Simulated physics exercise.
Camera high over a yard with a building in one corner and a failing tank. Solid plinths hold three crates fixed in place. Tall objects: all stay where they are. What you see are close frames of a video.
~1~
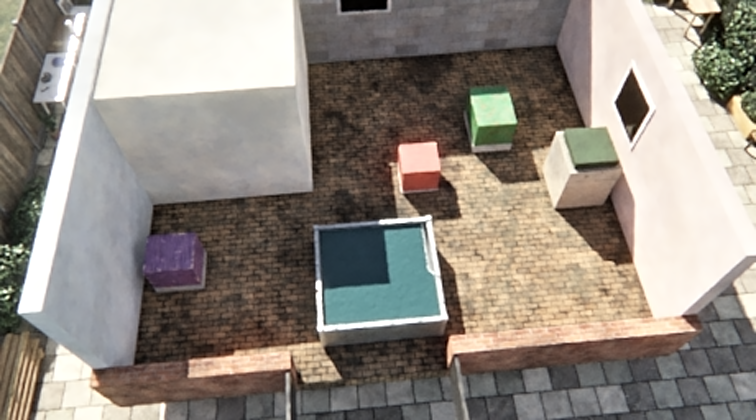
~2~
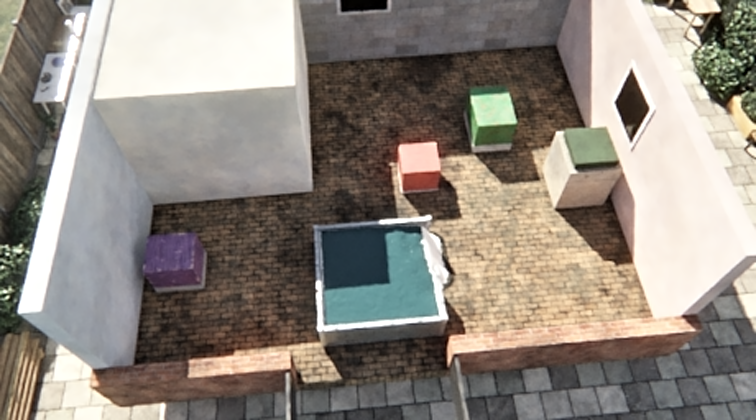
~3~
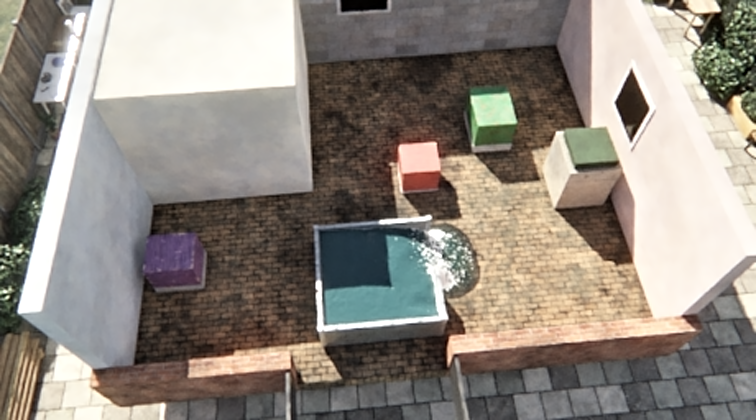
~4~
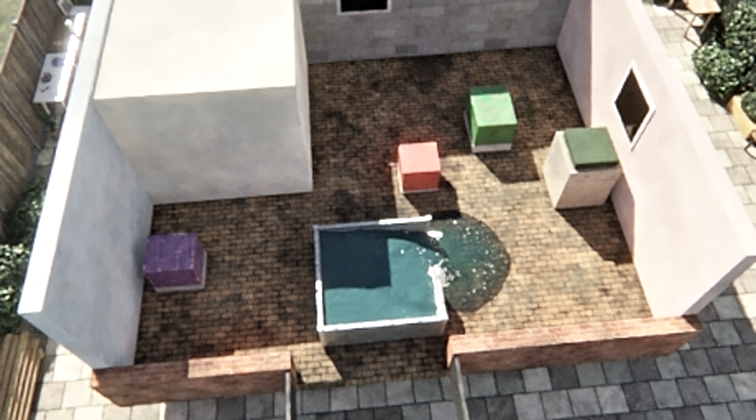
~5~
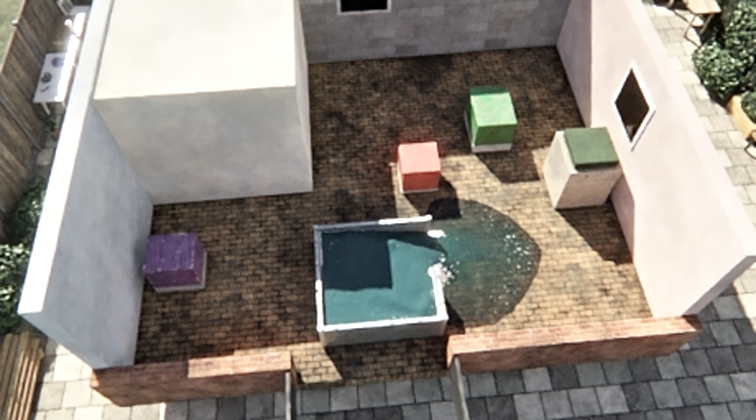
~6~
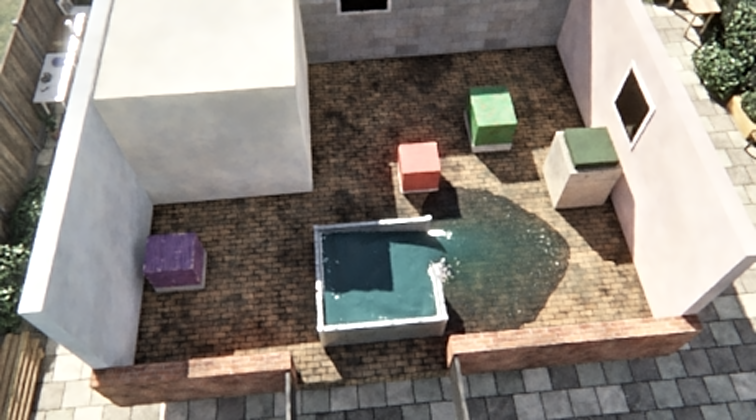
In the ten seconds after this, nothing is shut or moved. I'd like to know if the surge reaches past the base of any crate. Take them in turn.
The green crate is missed by the water this time; the purple crate is missed by the water this time; the red crate is not missed by the water this time.
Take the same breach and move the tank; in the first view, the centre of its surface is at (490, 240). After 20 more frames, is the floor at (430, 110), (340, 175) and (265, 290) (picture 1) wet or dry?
First unwetted; next unwetted; last unwetted.
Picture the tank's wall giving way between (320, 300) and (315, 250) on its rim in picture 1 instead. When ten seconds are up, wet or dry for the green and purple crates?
In short: Green stays untouched; purple gets drenched.
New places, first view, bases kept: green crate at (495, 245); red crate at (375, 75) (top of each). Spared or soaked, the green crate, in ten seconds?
Result - the green crate is overtopped.
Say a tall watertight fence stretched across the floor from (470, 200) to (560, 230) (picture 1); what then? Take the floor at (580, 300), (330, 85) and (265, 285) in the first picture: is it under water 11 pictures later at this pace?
The first point comes out inundated, the next unwetted, the last unwetted.
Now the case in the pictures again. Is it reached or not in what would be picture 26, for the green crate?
By then the green has been hit.
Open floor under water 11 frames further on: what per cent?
That's roughly 30 per cent.
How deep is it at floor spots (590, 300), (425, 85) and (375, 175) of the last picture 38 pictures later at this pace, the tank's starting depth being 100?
Roughly 16, 4 and 0 per cent, in turn.
A moment on, water covers 25 % of the floor; the green crate not reached, the purple crate not reached, the red crate water round its plinth.
Next, water covers 30 % of the floor; the green crate water round its plinth, the purple crate not reached, the red crate water round its plinth.
Then, water covers 40 % of the floor; the green crate water round its plinth, the purple crate not reached, the red crate water round its plinth.
Later, water covers 55 % of the floor; the green crate water round its plinth, the purple crate not reached, the red crate water round its plinth.
In the end, water covers 75 % of the floor; the green crate stayed above the water, the purple crate stayed above the water, the red crate was topped.
